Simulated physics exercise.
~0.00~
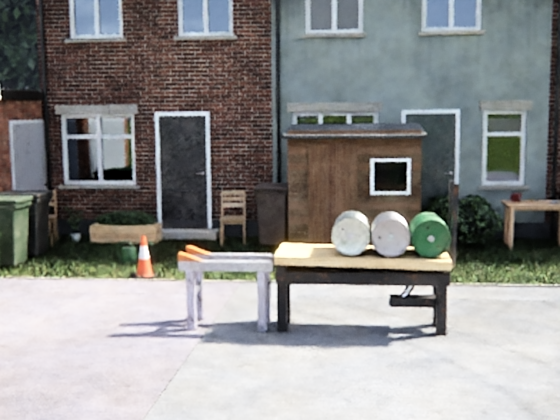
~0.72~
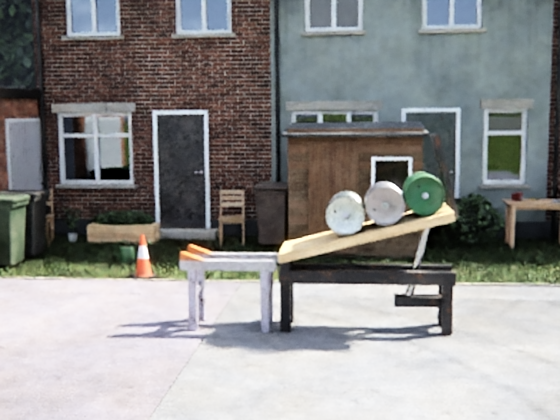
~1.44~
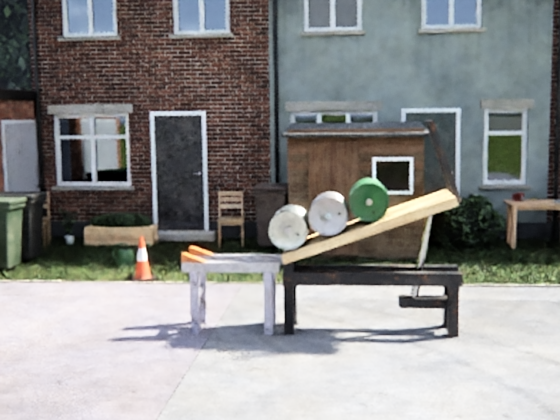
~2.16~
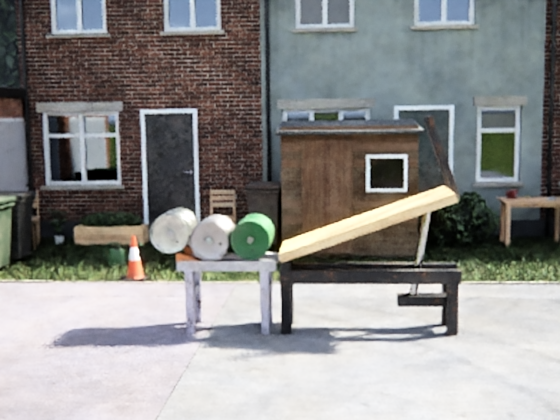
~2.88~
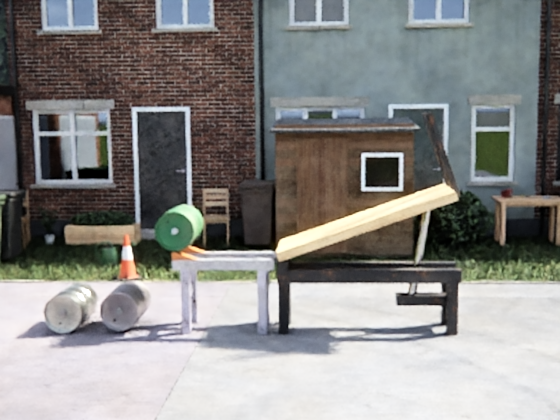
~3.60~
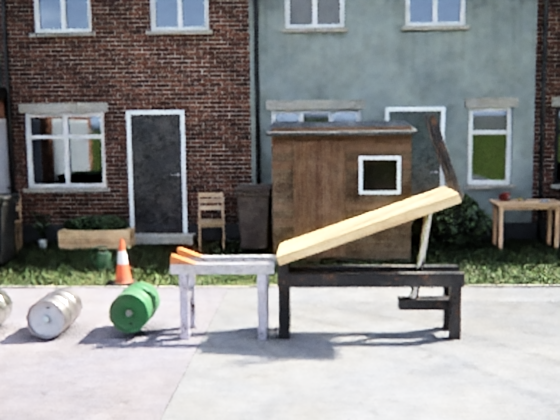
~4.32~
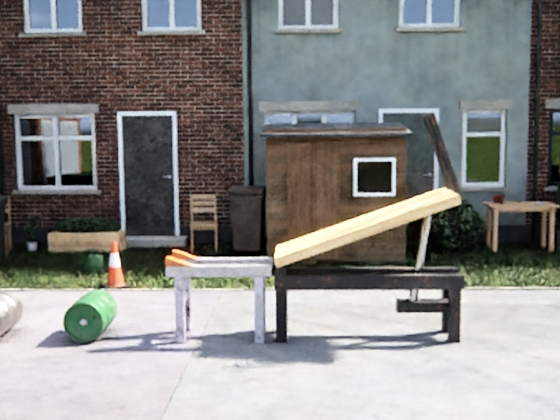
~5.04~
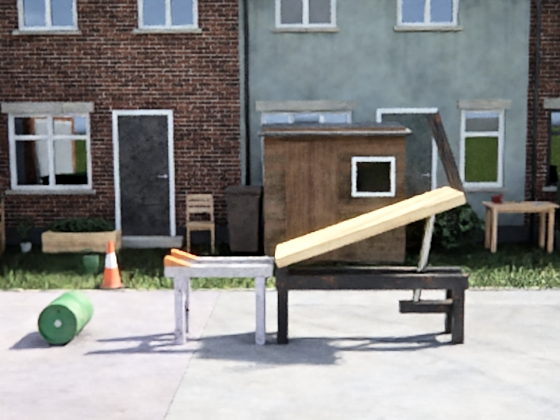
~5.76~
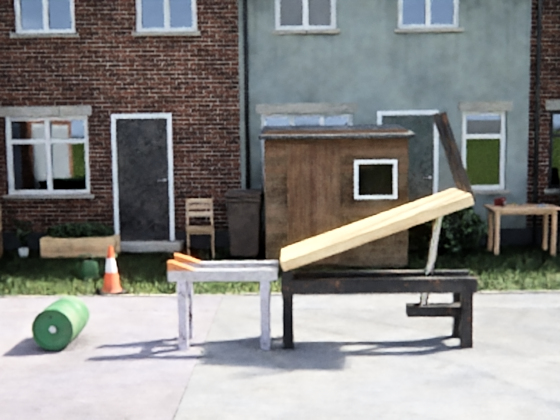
Three drums, two whitish and one green at the right, lie side by side on a wooden deck above a dark bench, seen side-on in front of brick and grey-green terraced houses and a brown shed. The deck's right end lifts, and the drums roll down leftwards onto a lower pale rack with orange end pieces. The two pale ones drop off its left end to the paving, and the green one follows over the stop. All roll left, the pale pair passing out of view. The green drum ends on the ground at left, near a traffic cone, the deck still tilted.
